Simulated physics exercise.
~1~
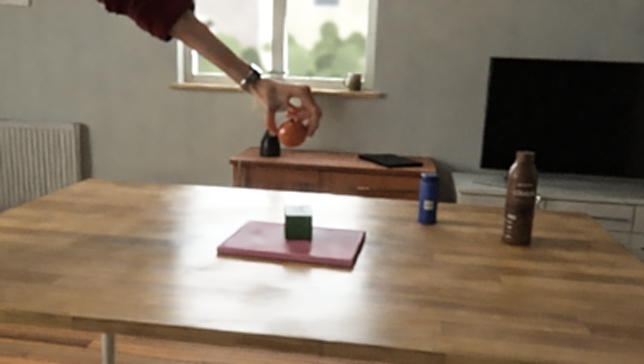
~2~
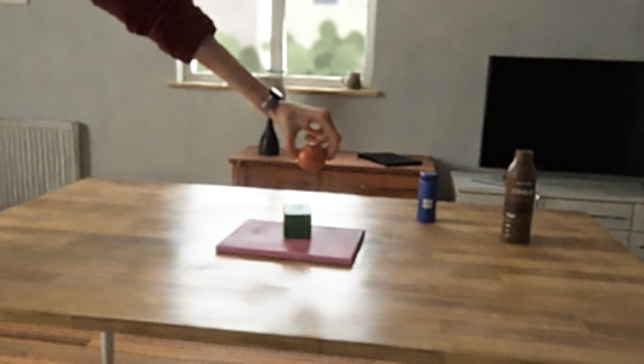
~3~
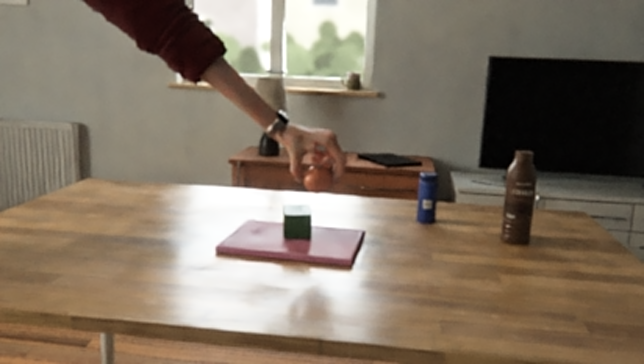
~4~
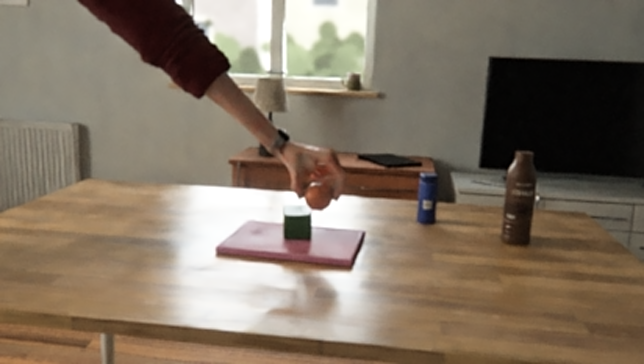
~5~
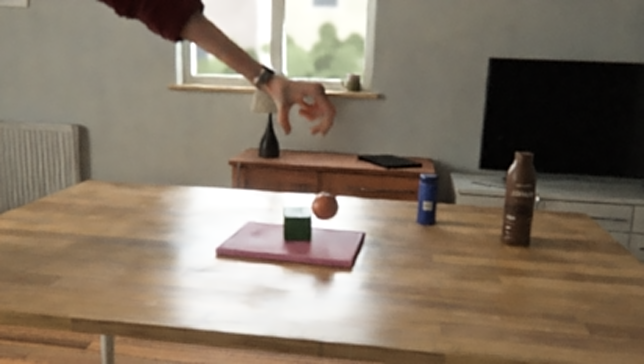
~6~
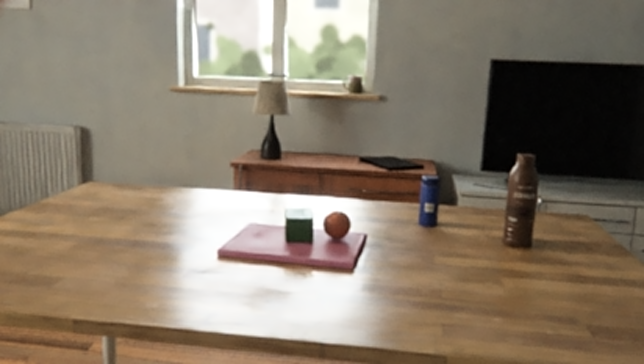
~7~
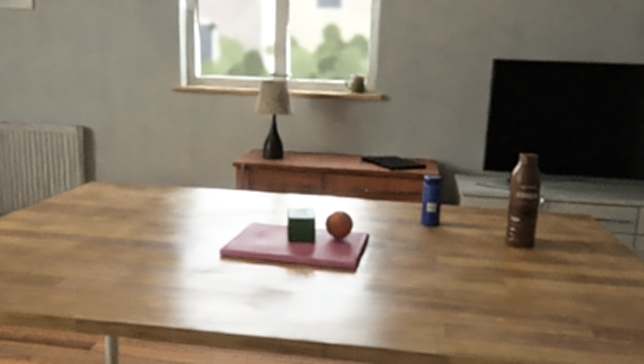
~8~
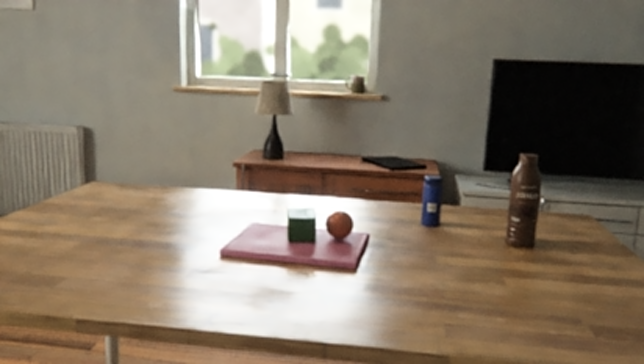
On a wooden living-room table, a hand lowers an orange tomato beside a green block and lets go, the tomato dropping onto the pink tray.
